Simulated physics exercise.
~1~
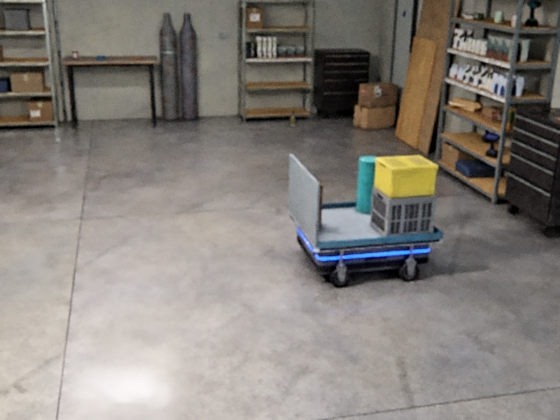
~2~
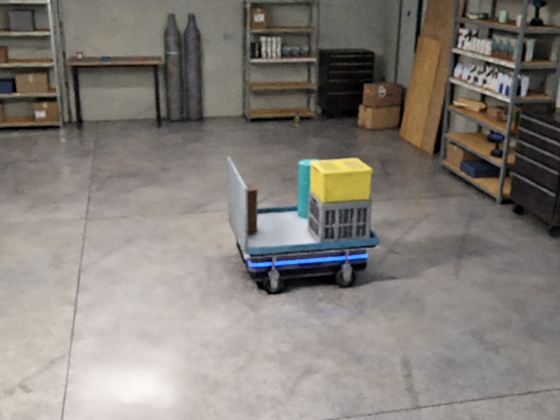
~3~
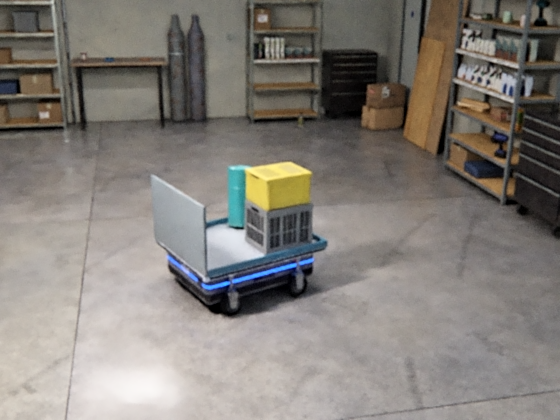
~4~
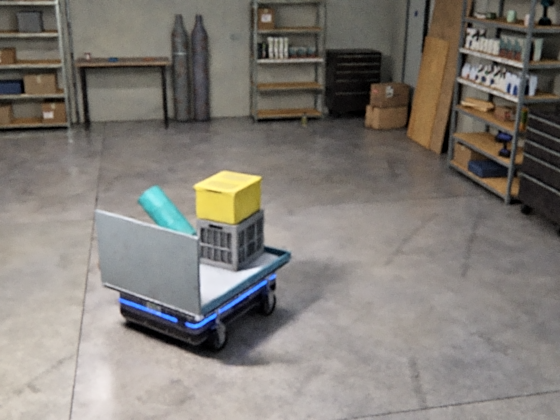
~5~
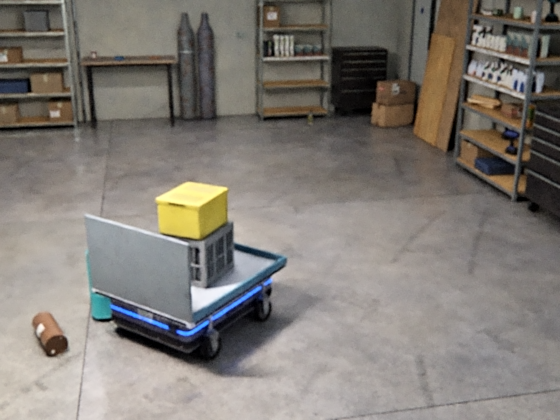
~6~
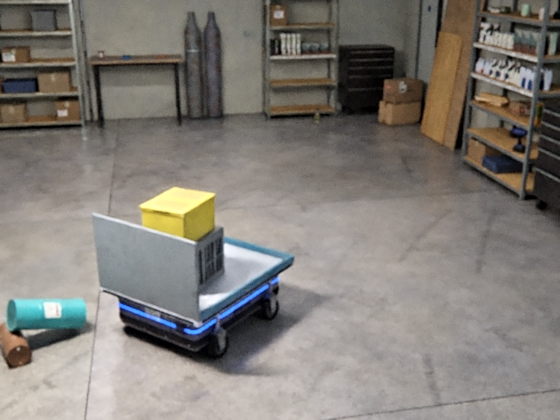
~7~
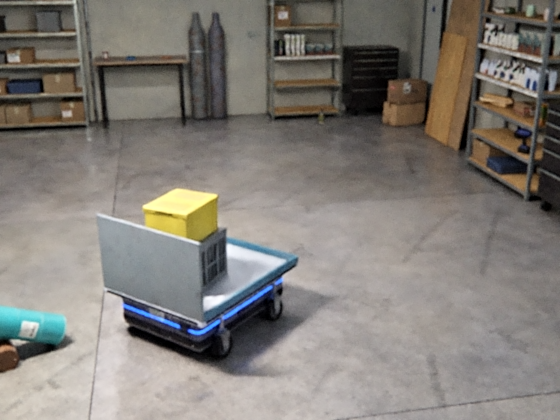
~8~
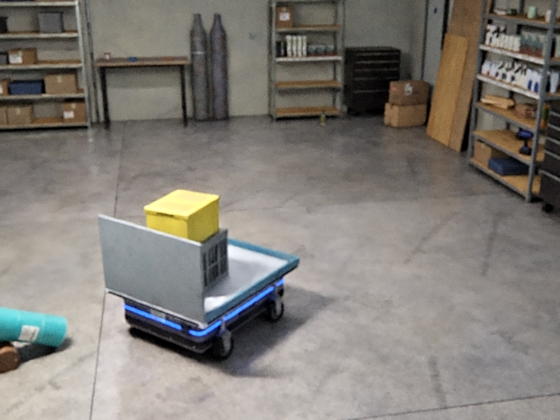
A cart curves left and stops as turquoise and brown cylinders fall onto the floor.
